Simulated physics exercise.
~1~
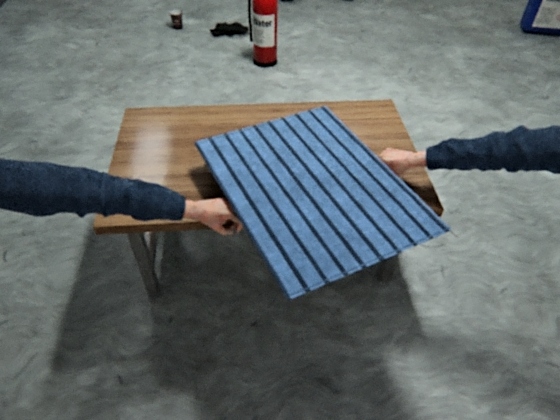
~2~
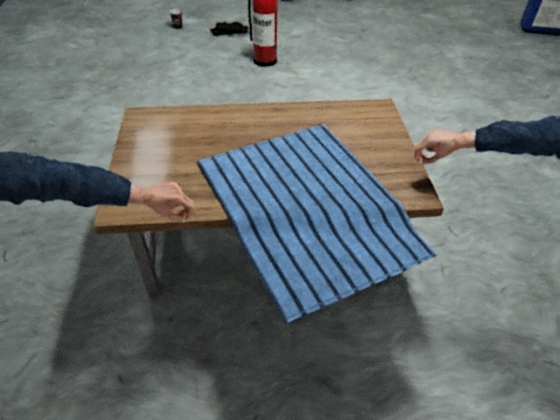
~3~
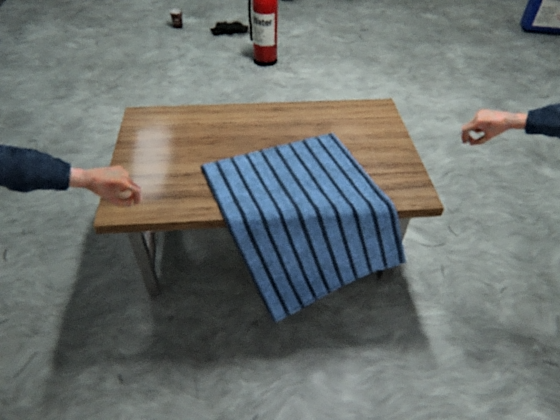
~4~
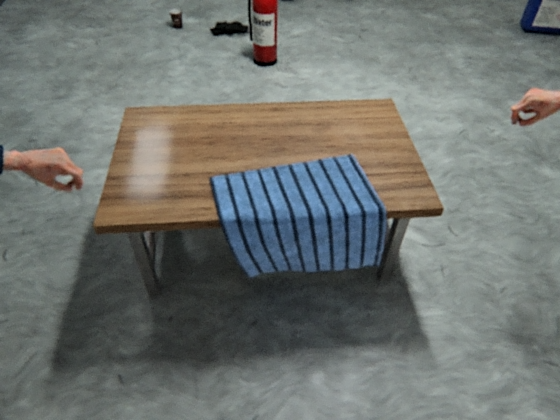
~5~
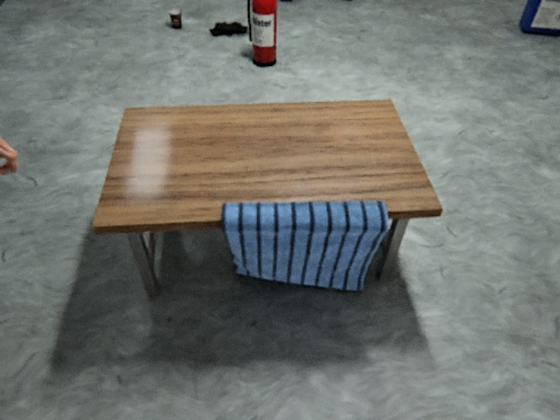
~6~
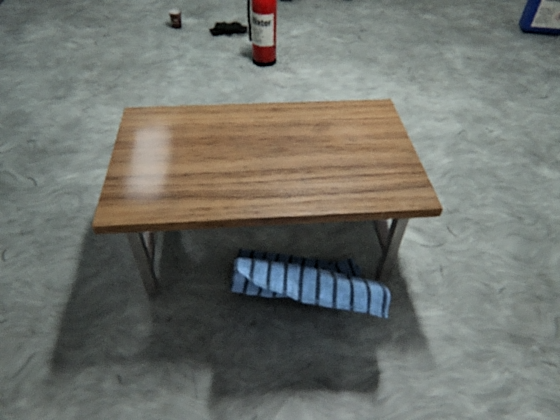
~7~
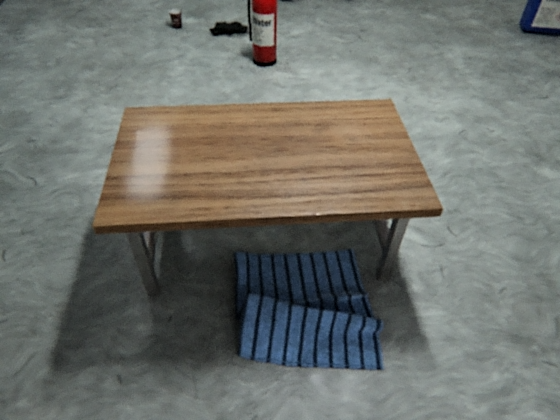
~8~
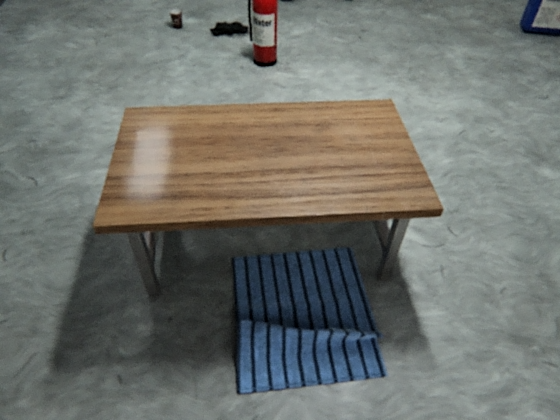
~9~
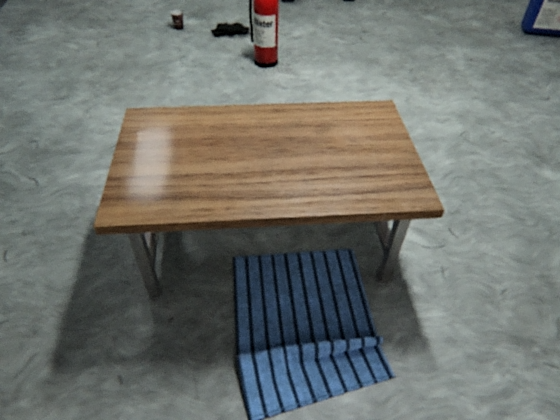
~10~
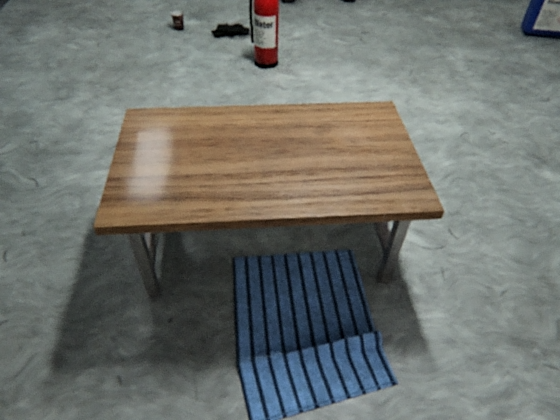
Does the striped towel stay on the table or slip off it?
It slips off the near edge and ends up on the floor in front of the table, with a fold near its lower end.
